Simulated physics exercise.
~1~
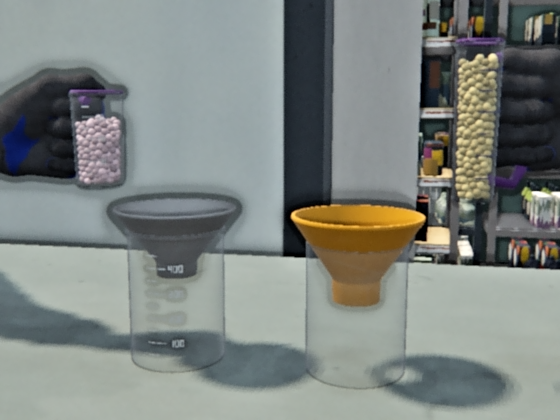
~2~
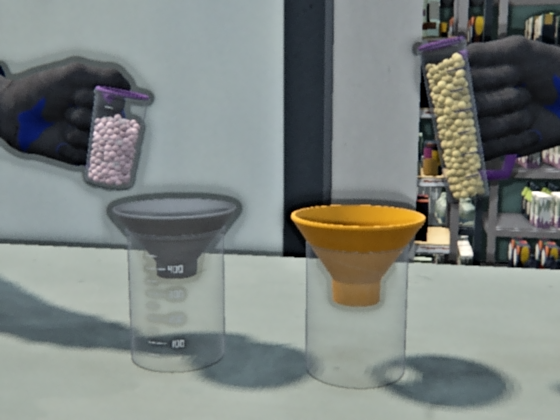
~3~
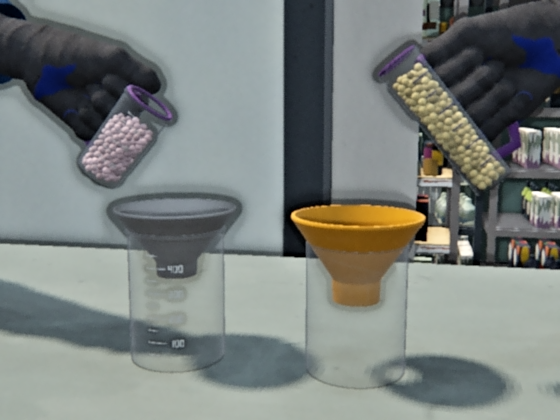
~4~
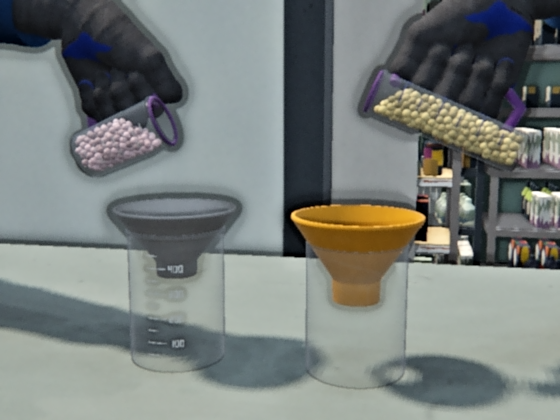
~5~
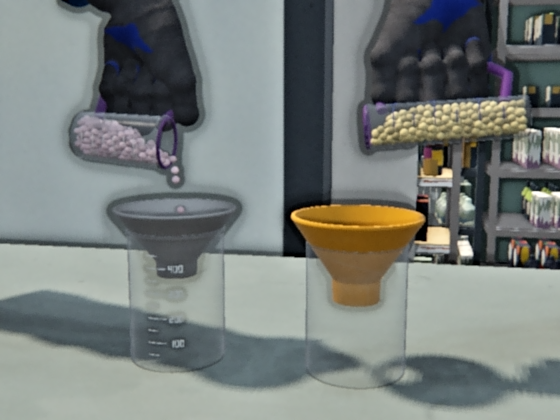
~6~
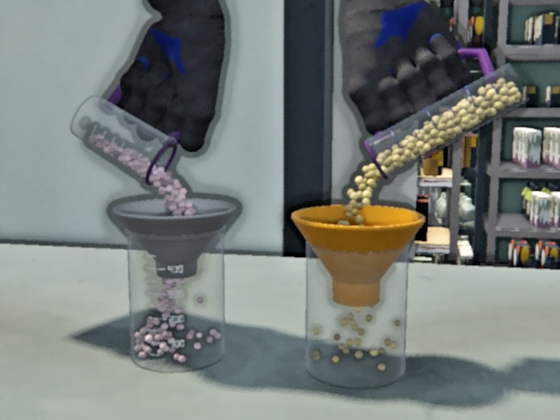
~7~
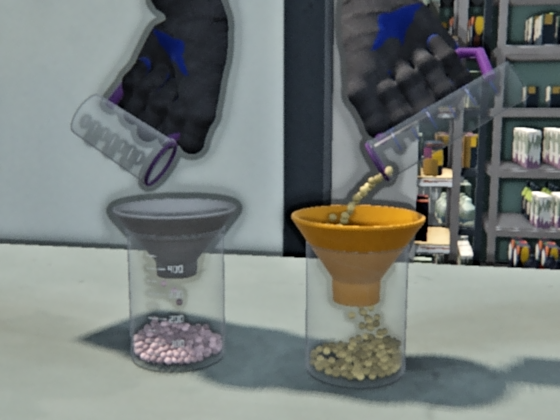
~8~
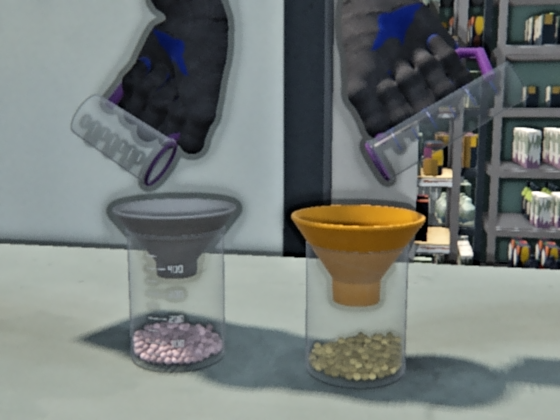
A pale tabletop is seen from the front, with a light wall, a dark upright strip and stocked shelves behind it. Two clear jars stand on it, a grey funnel in the left one and an orange funnel in the right. Above them, two dark-gloved hands hold clear, purple-rimmed cups, pink beads on the left and pale yellow beads on the right. The hands tip the cups inward, and the pink beads begin spilling first. Both streams run through the funnels, the left cup emptying sooner. Finally, both cups and funnels are clear, and the beads lie piled in the jars.
